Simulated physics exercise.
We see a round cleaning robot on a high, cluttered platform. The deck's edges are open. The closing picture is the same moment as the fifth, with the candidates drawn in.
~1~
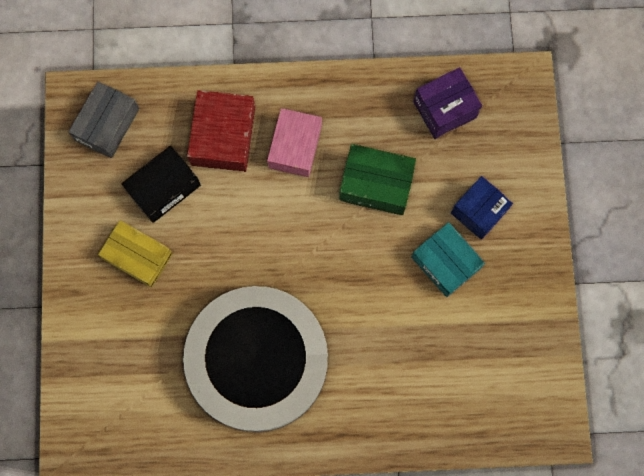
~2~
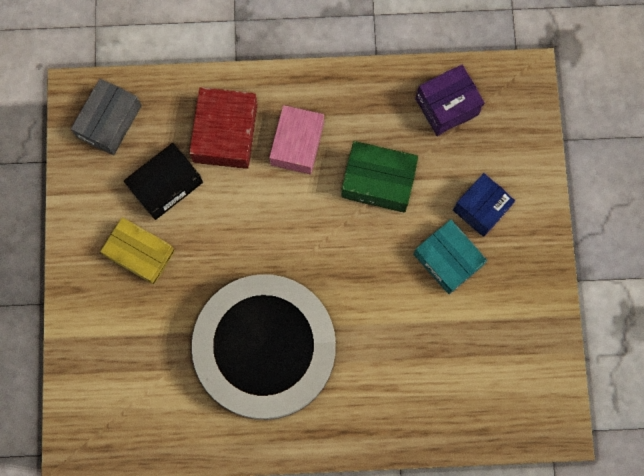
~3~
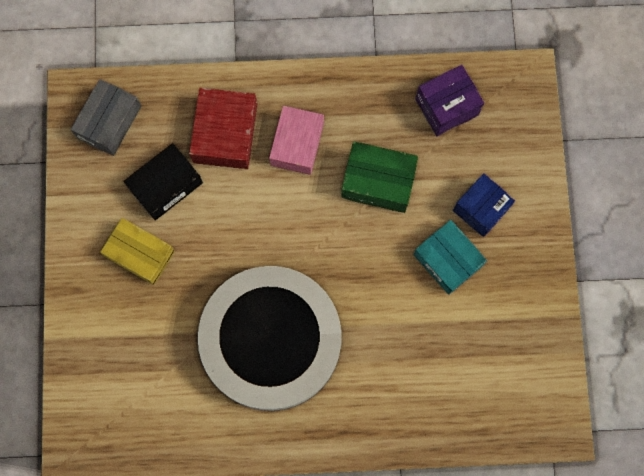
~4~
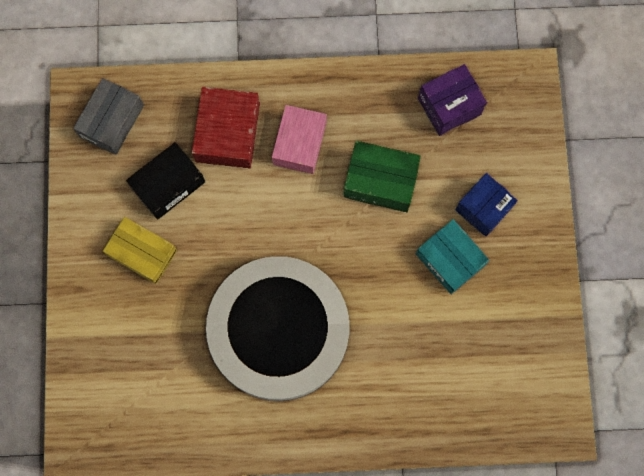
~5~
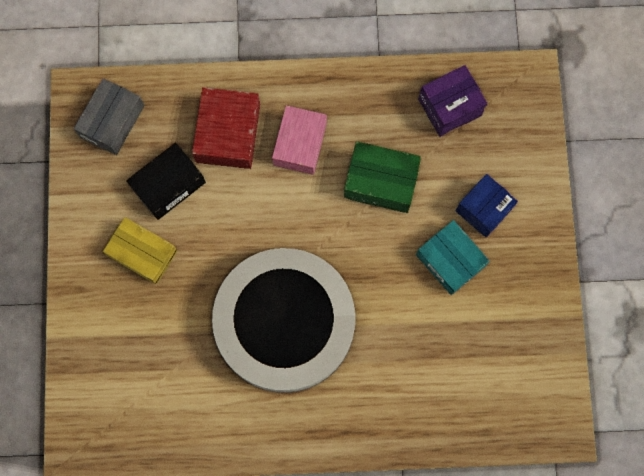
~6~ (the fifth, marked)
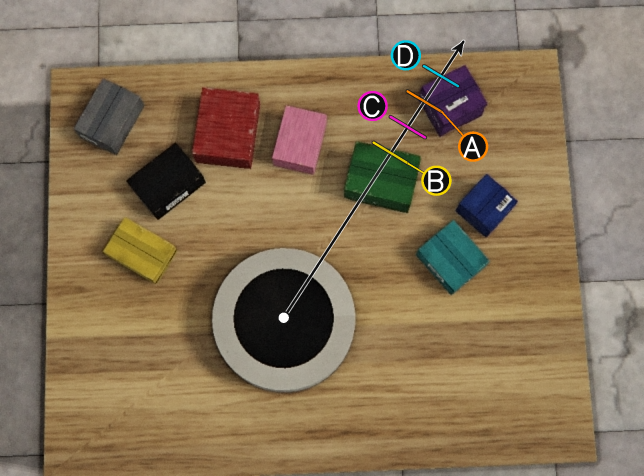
A wooden platform holding scattered colourful boxes, with a round grey and black robot gliding slowly up and to the right.
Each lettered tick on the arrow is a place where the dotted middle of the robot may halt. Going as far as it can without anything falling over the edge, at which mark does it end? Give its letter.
B.
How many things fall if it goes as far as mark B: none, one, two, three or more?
The count is none.
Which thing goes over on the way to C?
It is the purple parcel.
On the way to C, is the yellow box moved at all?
No.
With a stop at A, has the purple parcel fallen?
Yes.
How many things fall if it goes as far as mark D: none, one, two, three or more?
Two.
On the marked copy, A at (425, 102); B at (391, 153); C at (408, 128); D at (441, 76); the arrow from (284, 318) to (464, 41); the white dot at (284, 318).
Taking B. A third of the way, robot (323, 260); purple parcel (453, 101); grey box (109, 117).
Two thirds of the way, robot (363, 201); purple parcel (457, 96); pink crate (302, 126).
When it is over, robot (390, 159); purple parcel (482, 55); green parcel (450, 93); nothing has fallen.
As for the rest, A drops the purple parcel and green parcel; C drops the purple parcel; D drops the purple parcel and green parcel.
